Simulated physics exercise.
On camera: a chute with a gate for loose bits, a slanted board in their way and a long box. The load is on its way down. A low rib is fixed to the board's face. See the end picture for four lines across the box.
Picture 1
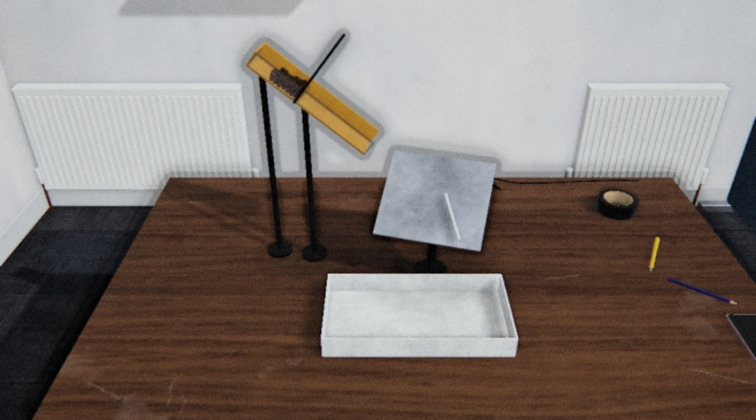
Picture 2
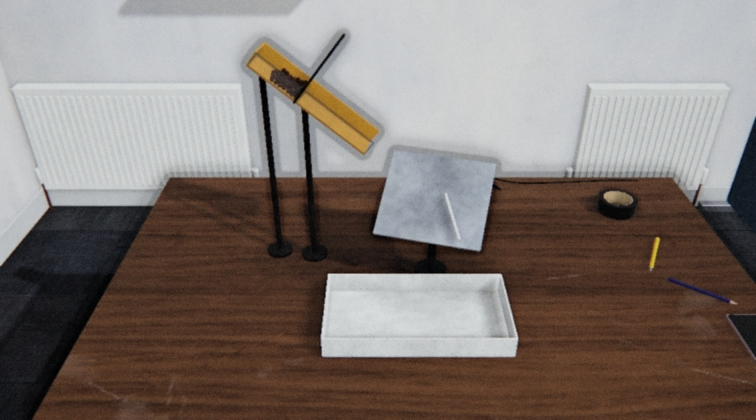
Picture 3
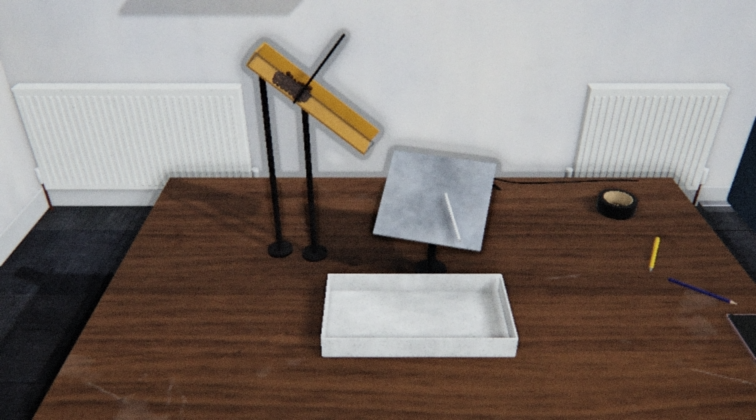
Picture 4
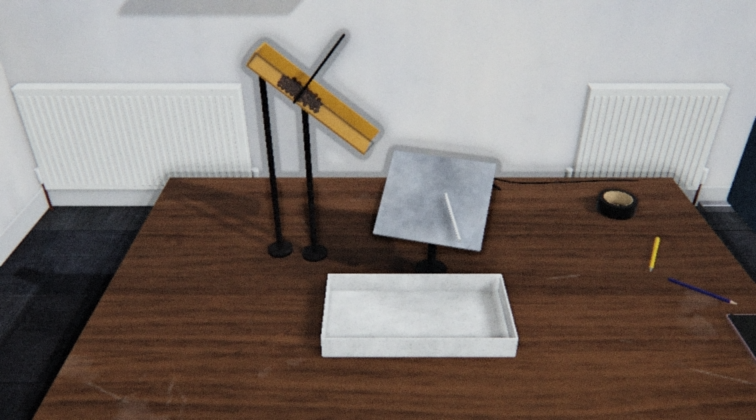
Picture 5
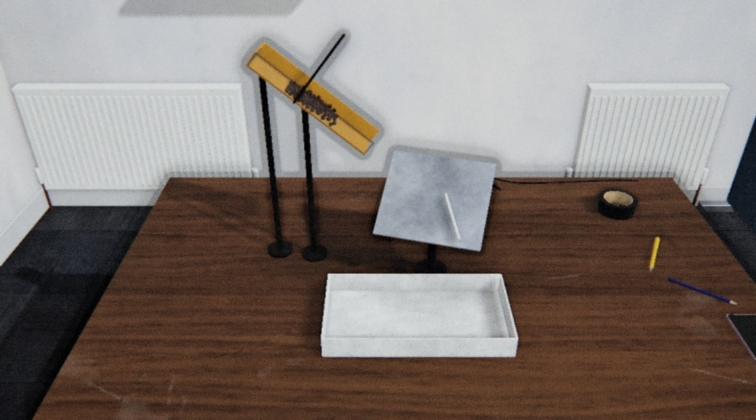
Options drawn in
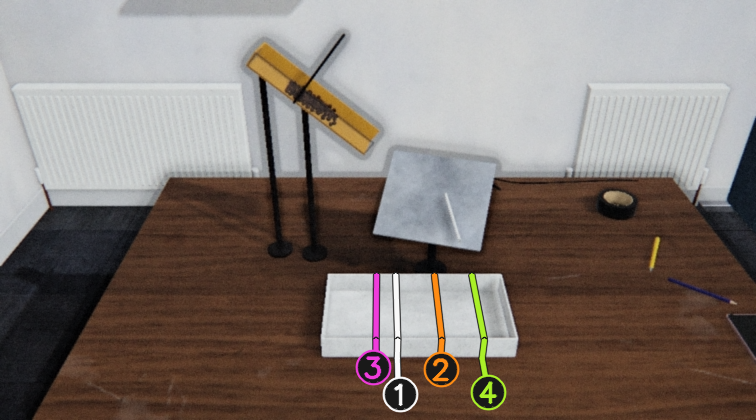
On a dark wooden desk, small brown bits sliding and spreading down a tilted yellow chute, beside a slanted grey board and white box.
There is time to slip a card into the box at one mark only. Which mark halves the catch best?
I would pick line 2.
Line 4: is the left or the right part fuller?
Left.
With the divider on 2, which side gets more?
More lands on the right.
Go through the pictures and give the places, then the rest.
Load behind the gate (290, 82), allspice berries; lip of the chute (367, 149), sloping fairly steeply, in the first picture.
Middle of the board (435, 198), tilted fairly steeply; middle of its low edge (425, 242); of its high edge (444, 157), in the second picture.
Front corners of the box (322, 338) and (517, 339), empty; front of the load (310, 96), in the third picture.
Middle of the load (303, 91); its front (317, 110), roughly a quarter of the way to the lip; rib from (446, 193) to (460, 239), in the fourth picture.
Middle of the load (311, 104); its front (334, 123), roughly half of the way to the lip, in the fifth picture.
On the marked copy, line 1 crosses the front rim at (397, 339); line 2 crosses the front rim at (441, 339); line 3 crosses the front rim at (375, 339); line 4 crosses the front rim at (484, 339).
With 1, of what is caught, about a tenth on the left of the divider, the larger part on the right.
With 2, of what is caught, roughly a third on the left of the divider, roughly two thirds on the right.
With 3, of what is caught, just a few on the left of the divider, almost all on the right.
With 4, of what is caught, every piece on the left of the divider, not one piece on the right.
